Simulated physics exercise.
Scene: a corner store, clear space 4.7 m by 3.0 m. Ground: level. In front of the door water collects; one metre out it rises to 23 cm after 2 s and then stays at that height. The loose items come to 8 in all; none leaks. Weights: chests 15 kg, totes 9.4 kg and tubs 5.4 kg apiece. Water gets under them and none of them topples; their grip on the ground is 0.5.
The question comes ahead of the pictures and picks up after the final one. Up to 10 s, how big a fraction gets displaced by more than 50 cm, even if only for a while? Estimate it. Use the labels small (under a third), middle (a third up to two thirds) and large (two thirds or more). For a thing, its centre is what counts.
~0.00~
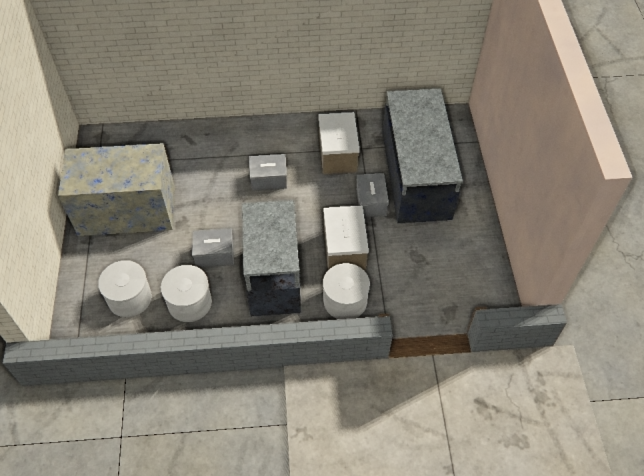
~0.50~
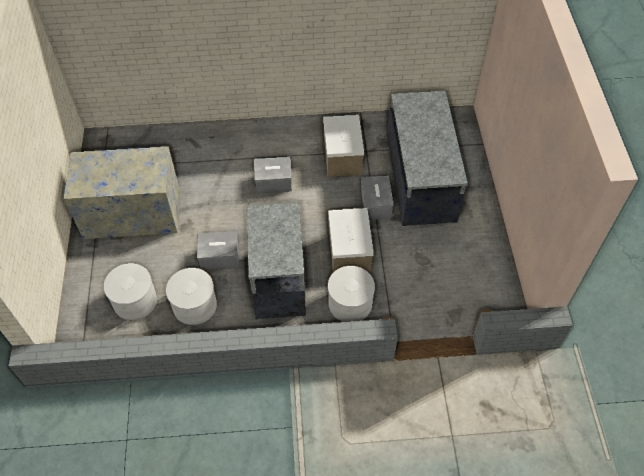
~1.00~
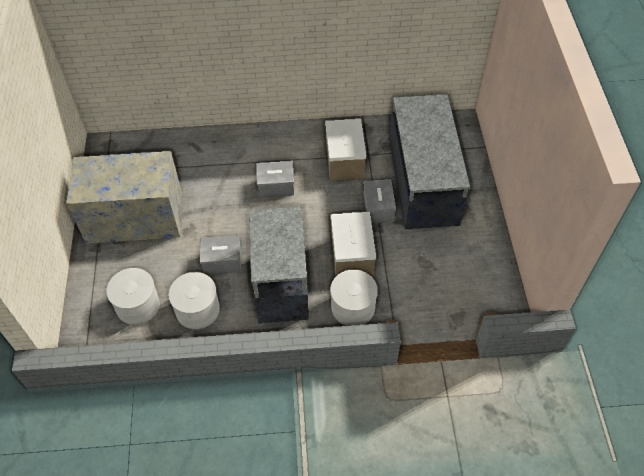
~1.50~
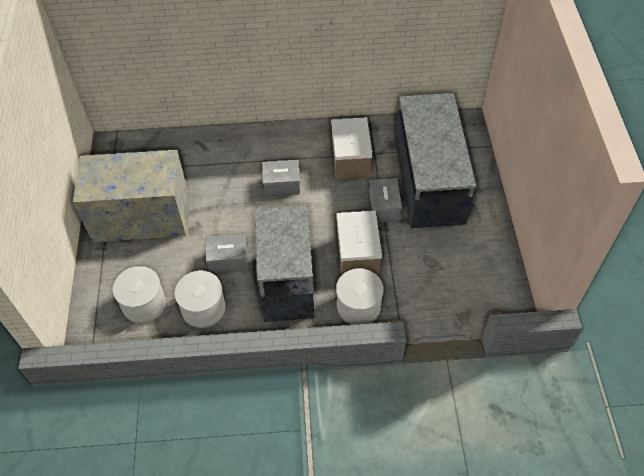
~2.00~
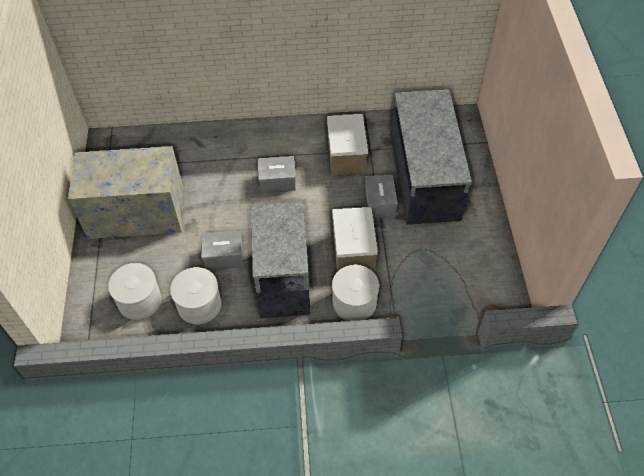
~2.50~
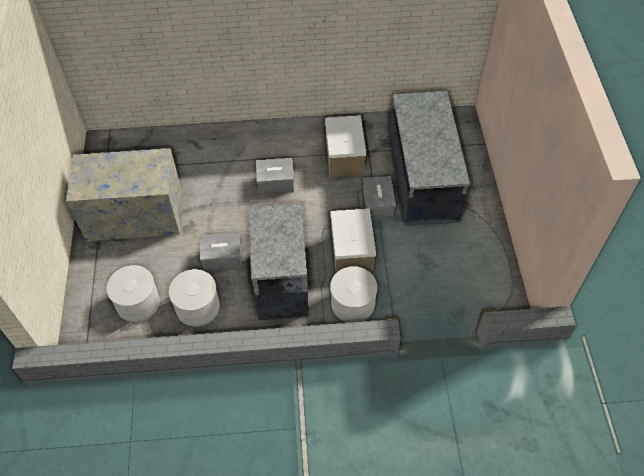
Middle.
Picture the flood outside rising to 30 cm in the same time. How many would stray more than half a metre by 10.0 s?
In that case the number is 4.
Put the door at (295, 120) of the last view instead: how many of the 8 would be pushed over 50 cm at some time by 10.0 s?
Then it comes to 8 of them.
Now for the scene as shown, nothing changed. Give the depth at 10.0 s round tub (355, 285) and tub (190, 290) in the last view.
Close to 3 and 3 centimetres.
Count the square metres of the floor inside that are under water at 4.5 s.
Wet area: Approx. 7.5 m2.
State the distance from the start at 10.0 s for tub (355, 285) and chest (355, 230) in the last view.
In turn: 30 cm, 150 cm.
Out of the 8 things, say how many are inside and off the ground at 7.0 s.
2.
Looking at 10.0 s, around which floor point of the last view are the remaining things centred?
Mean position approx. (221, 234).
After 3.5 s 0 of 8 are over 50 cm from their spots; 0 afloat.
After 4.5 s 1 of 8 are over 50 cm from their spots; 0 afloat.
After 7.0 s 3 of 8 are over 50 cm from their spots; 2 afloat.
After 10.0 s 3 of 8 are over 50 cm from their spots, and 4 have been at some point; 4 afloat.
